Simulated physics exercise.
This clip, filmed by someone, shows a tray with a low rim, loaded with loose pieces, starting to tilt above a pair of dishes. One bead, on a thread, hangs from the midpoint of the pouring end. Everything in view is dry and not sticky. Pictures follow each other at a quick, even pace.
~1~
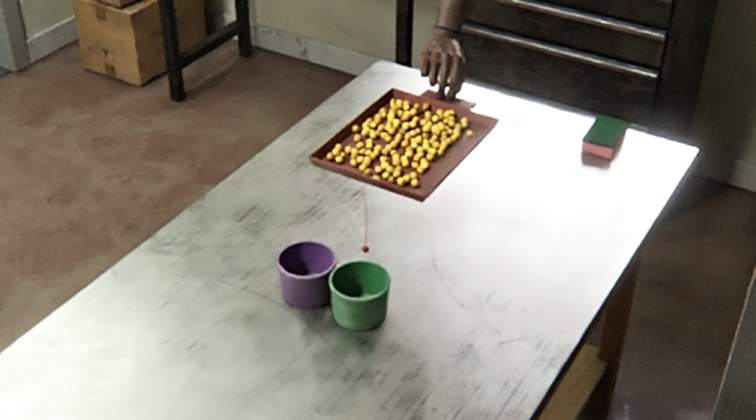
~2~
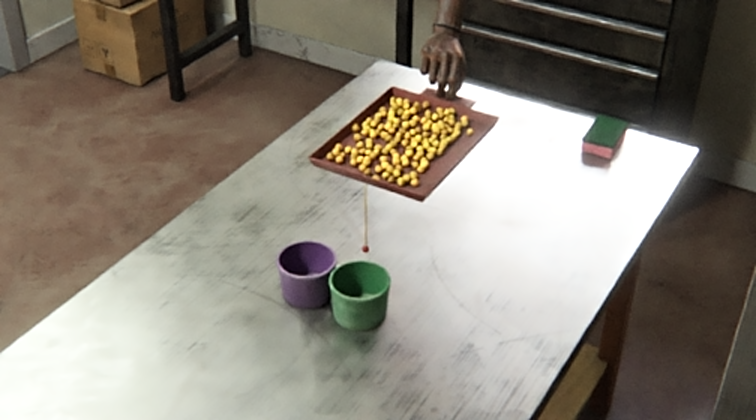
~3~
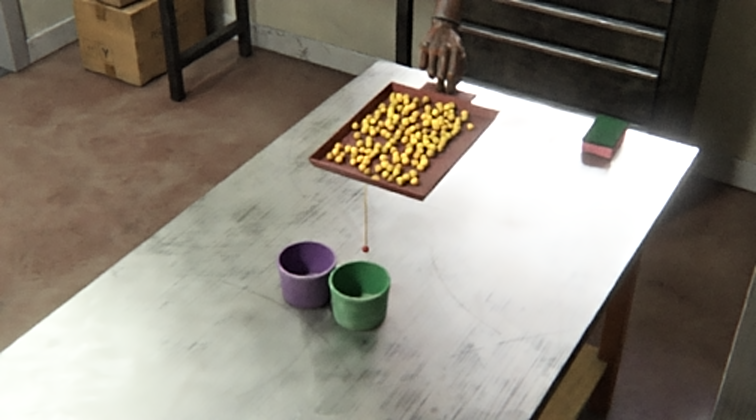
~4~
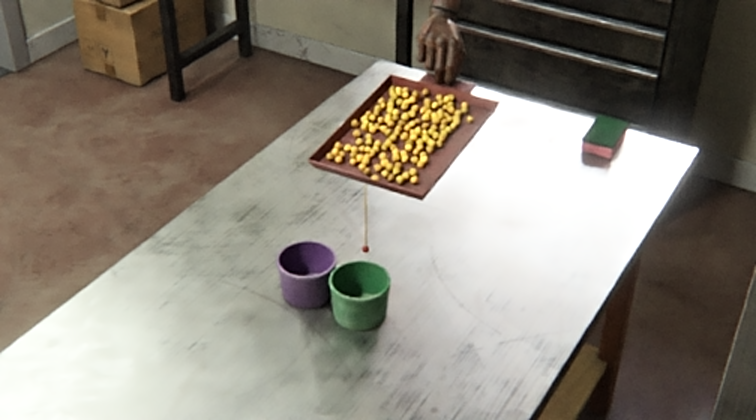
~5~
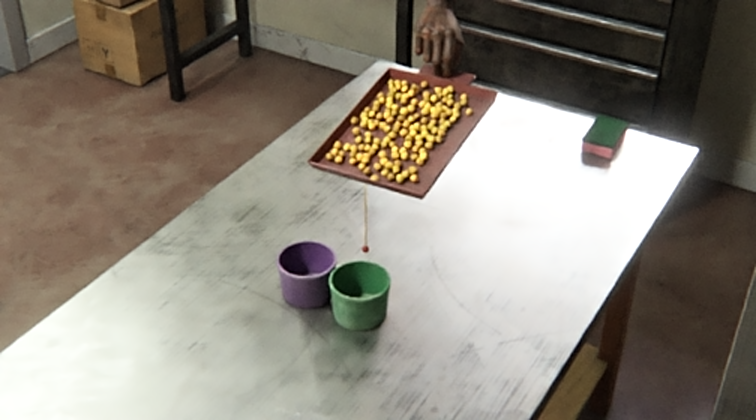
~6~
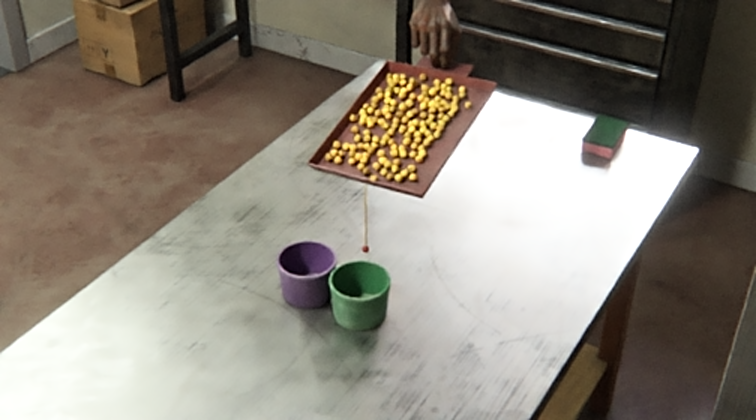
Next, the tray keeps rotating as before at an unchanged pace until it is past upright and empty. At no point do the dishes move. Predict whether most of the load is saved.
I expect the dishes to receive the greater amount.
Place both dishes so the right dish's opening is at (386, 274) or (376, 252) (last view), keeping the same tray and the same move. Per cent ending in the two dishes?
Respectively 40 percent and 10 percent.
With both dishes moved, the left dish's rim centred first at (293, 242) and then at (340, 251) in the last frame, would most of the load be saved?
Try 1: A majority of it. Try 2: A minority of it.
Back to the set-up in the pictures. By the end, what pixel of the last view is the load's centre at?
I'd say the middle ends up at about (311, 288).
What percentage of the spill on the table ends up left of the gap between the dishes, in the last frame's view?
Roughly 90 %.
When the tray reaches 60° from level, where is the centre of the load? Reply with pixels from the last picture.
Close to (351, 145).
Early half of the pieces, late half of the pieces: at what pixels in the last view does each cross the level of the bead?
About (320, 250), and after that about (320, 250).
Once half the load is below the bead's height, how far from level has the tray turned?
Around 105° of tilt.
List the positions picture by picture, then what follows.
Corners of the pouring end near (314, 156) and (423, 193), level; middle of the load near (409, 137), puffed corn balls; left dish near (291, 288); right dish near (345, 310); bead on its thread near (366, 249), in the first picture.
Corners of the pouring end near (314, 156) and (423, 193), level; middle of the load near (409, 136), in the second picture.
Corners of the pouring end near (313, 157) and (423, 192), tipped barely, lowest at the left corner; middle of the load near (408, 133), in the third picture.
Corners of the pouring end near (313, 159) and (422, 192), tipped a little, lowest at the left corner; middle of the load near (408, 128), in the fourth picture.
Corners of the pouring end near (312, 160) and (421, 191), tipped a little, lowest at the left corner; middle of the load near (407, 124), in the fifth picture.
Corners of the pouring end near (312, 161) and (420, 190), tipped clearly, lowest at the left corner; middle of the load near (406, 120); left dish near (291, 288); right dish near (345, 310), in the sixth picture.
Shortly afterwards, tray tipped steeply; all but a few on the tray; only a few in the air.
Next, tray tipped right over; near half on the tray; only a few in the right dish; a little in the left dish; near a third in the air.
Some moments later, tray tipped past a quarter turn; near a quarter in the right dish; near half in the left dish; near a quarter outside both.
In the end, tray tipped past a quarter turn; near a quarter in the right dish; near half in the left dish; near a quarter outside both.
